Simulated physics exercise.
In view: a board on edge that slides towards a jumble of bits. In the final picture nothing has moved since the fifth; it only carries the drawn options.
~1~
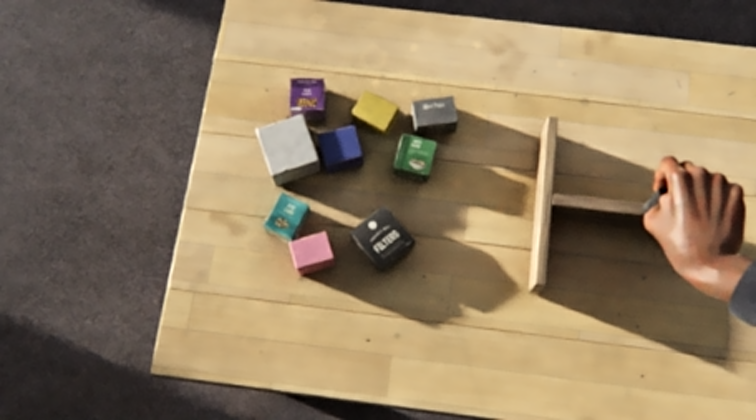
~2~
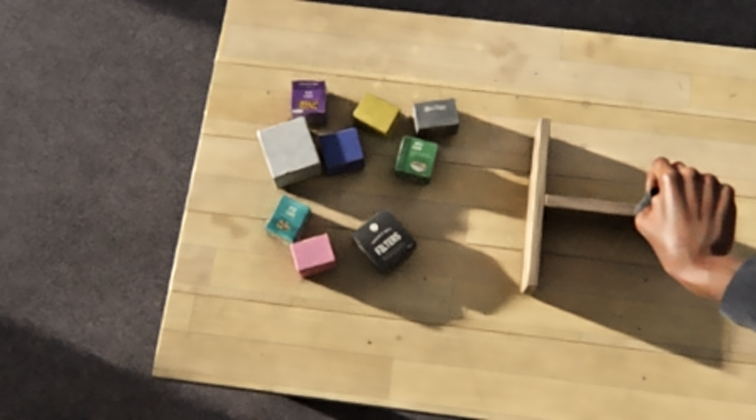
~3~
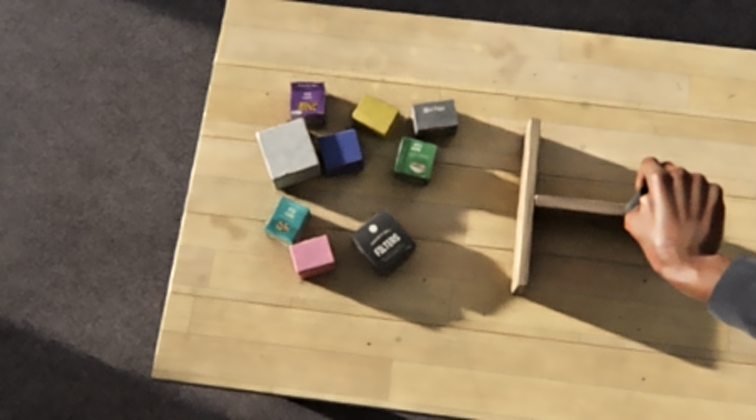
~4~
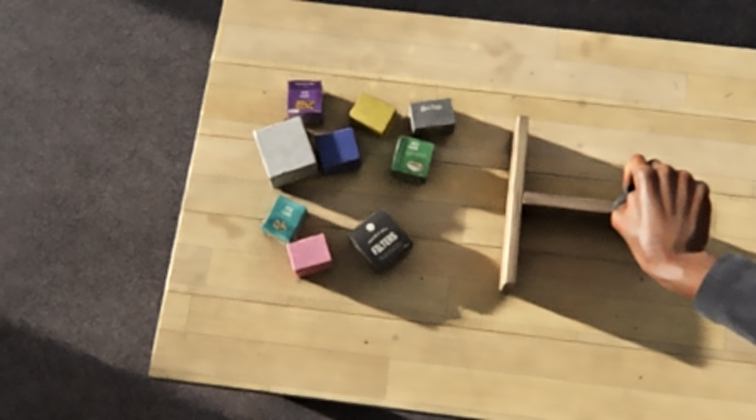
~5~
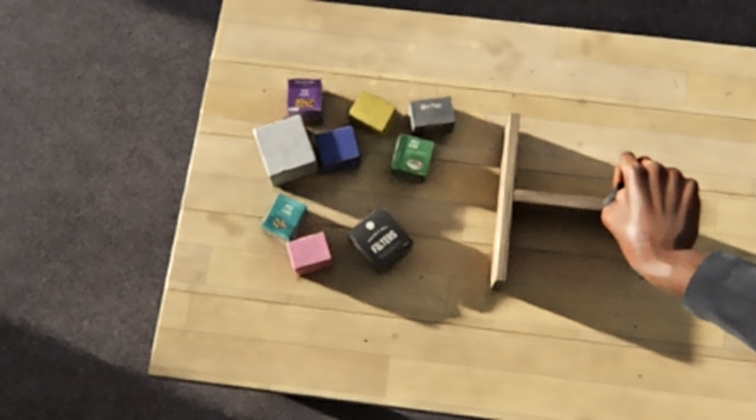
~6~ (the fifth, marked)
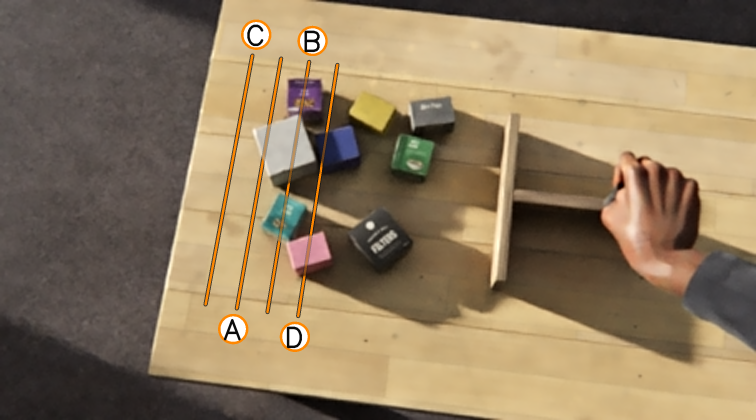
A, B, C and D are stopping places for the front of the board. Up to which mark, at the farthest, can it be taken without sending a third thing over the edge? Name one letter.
A is the last line within the limit.
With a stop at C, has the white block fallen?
Yes.
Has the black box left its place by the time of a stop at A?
By then, yes.
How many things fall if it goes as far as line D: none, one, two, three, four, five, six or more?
In all, none.
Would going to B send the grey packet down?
By then, no.
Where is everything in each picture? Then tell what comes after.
In the first picture, board (547, 198); yellow block (376, 114); grey packet (435, 116).
In the second picture, board (539, 199); turquoise packet (289, 221).
In the third picture, board (529, 199); black box (383, 243).
In the fourth picture, board (517, 197); blue block (338, 152).
In the fifth picture, board (508, 194); pink block (310, 254); yellow block (373, 115); grey packet (432, 116).
On the marked copy, A at (260, 178); B at (289, 181); C at (230, 174); D at (319, 185).
Following A. Soon after the start, board (418, 184); grey packet (400, 109); yellow block (356, 115).
Later, board (329, 173); white block (227, 149); purple packet (241, 85).
In the end, board (260, 165); white block over the edge; purple packet over the edge; two fallen.
As for the rest, B is within the limit but short; C drops five; D is within the limit but short.
